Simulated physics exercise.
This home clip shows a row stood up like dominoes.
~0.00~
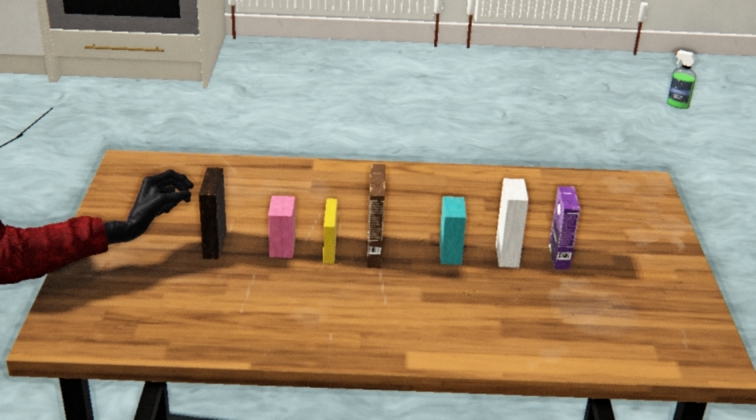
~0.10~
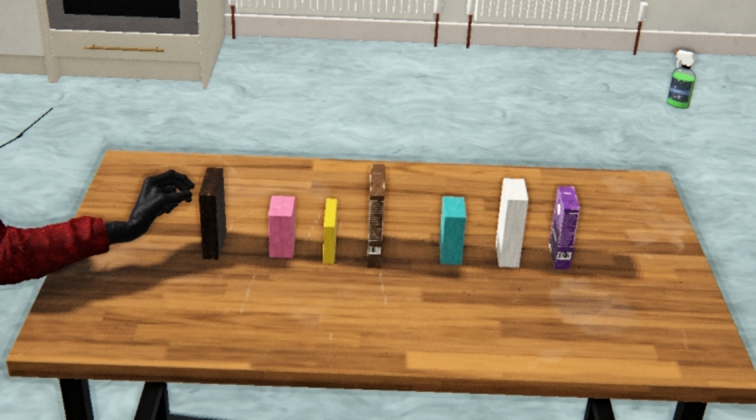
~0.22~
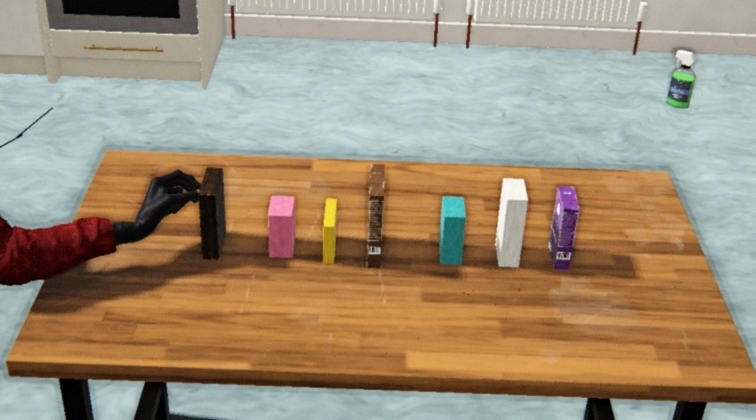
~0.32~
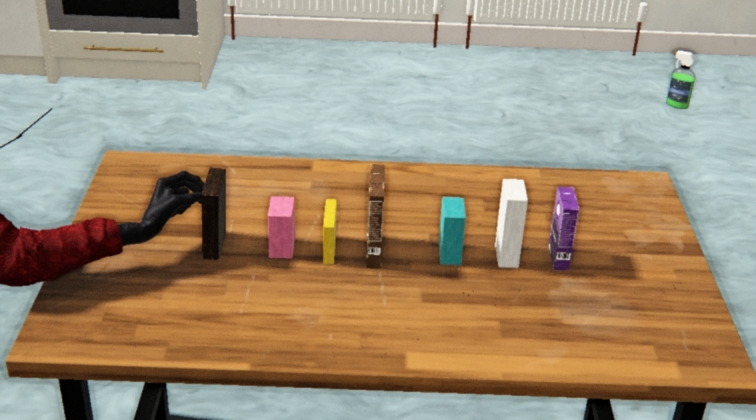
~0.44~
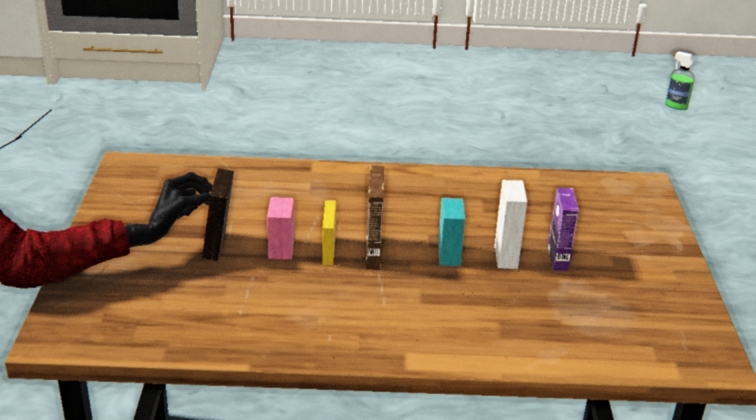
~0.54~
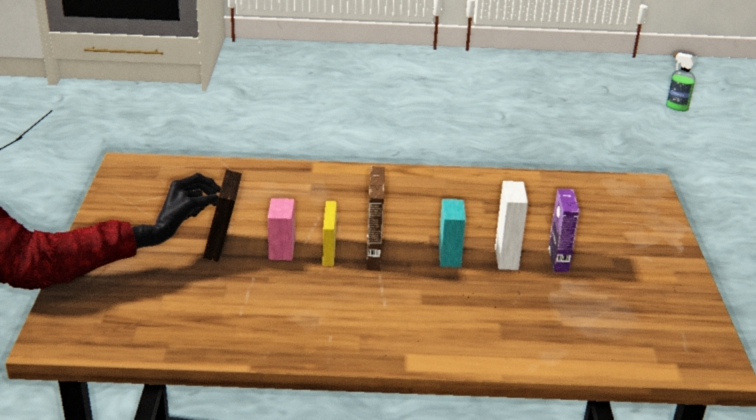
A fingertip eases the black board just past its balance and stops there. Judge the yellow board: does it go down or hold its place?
It holds its place.
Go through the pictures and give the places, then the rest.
In the first picture, yellow board (330, 231); white block (511, 224).
In the second picture, brown packet (376, 216); pink board (282, 227).
In the third picture, white block (511, 223); turquoise block (452, 231).
In the fourth picture, black board 2° over; brown packet (376, 216); pink board (282, 227).
In the fifth picture, black board 9° over; white block (510, 225); turquoise block (451, 232).
In the sixth picture, black board 15° over; yellow board (330, 234); brown packet (376, 218).
After 0.64 s, black board 23° over.
After 0.74 s, black board 42° over.
After 0.84 s, black board 43° over.
After 1.34 s, yellow board resting near (330, 234).
In the end (1.6 s), all 5 unmoved. At the end, from the last picture's camera, yellow board near (330, 234).
